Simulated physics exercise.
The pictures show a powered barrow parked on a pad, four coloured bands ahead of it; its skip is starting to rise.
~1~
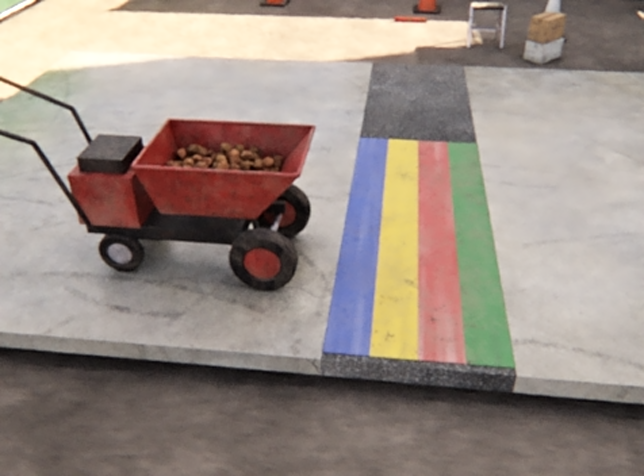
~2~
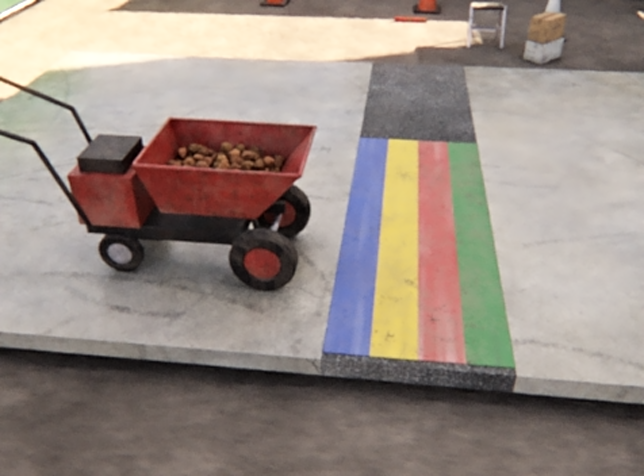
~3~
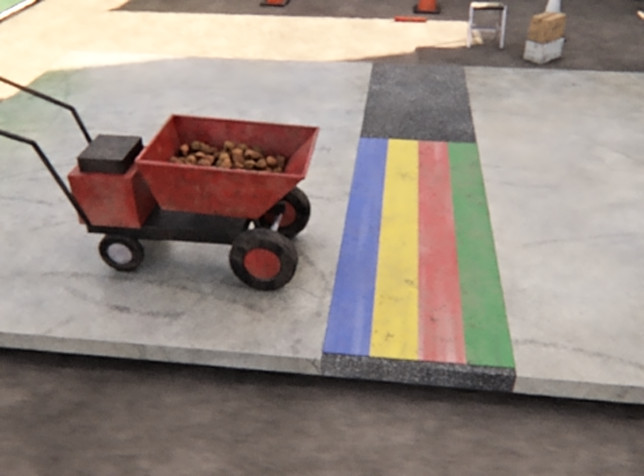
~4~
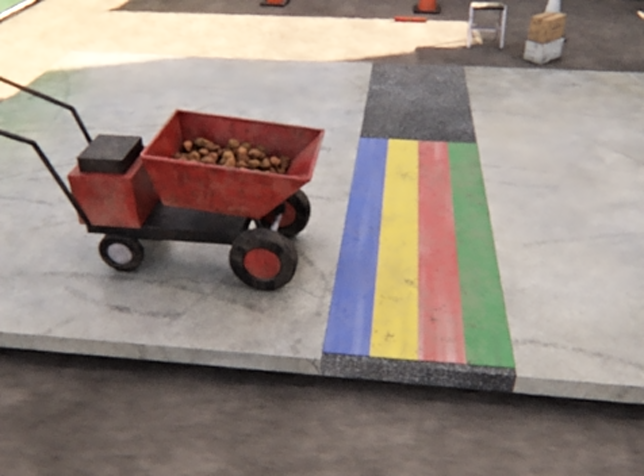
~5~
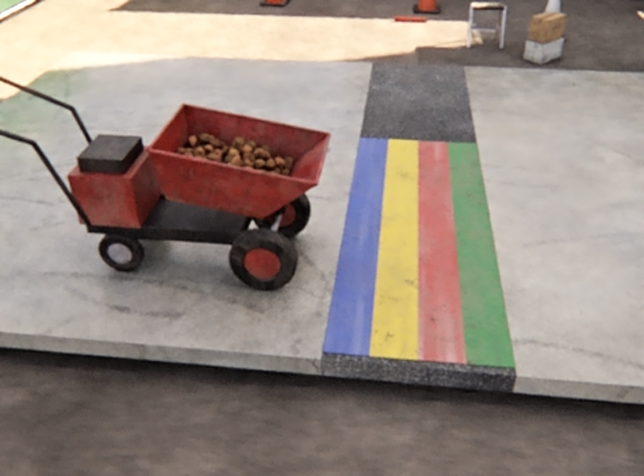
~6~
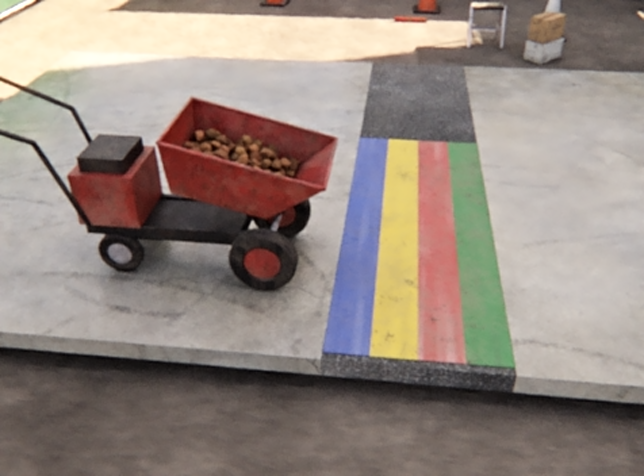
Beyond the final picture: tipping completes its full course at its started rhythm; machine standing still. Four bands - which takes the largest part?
Largest part: The yellow band.
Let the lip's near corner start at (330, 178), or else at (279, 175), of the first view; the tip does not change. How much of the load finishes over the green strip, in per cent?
About 20 and 0 per cent.
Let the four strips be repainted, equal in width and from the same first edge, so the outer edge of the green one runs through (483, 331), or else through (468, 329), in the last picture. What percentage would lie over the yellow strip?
Close to 30 percent, and close to 30 percent.
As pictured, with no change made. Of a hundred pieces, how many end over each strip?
Shares by strip - blue: 5 per cent; yellow: 40 per cent; red: 20 per cent; green: 5 per cent.
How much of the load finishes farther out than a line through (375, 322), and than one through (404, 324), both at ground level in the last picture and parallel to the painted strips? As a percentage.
Around 70 in a hundred for the first, 40 in a hundred for the second.
Shortly afterwards, skip tipped steeply; the whole lot in the skip.
Next, skip tipped right over; all but a few in the skip; a little over the yellow strip.
Some moments later, skip tipped right over; near a third in the skip; only a few over the blue strip; near a third over the yellow strip; near a quarter over the red strip; a little over the green strip; only a few off the paint.
In the end, skip tipped right over; near a quarter in the skip; only a few over the blue strip; near half over the yellow strip; near a quarter over the red strip; a little over the green strip; only a few off the paint.
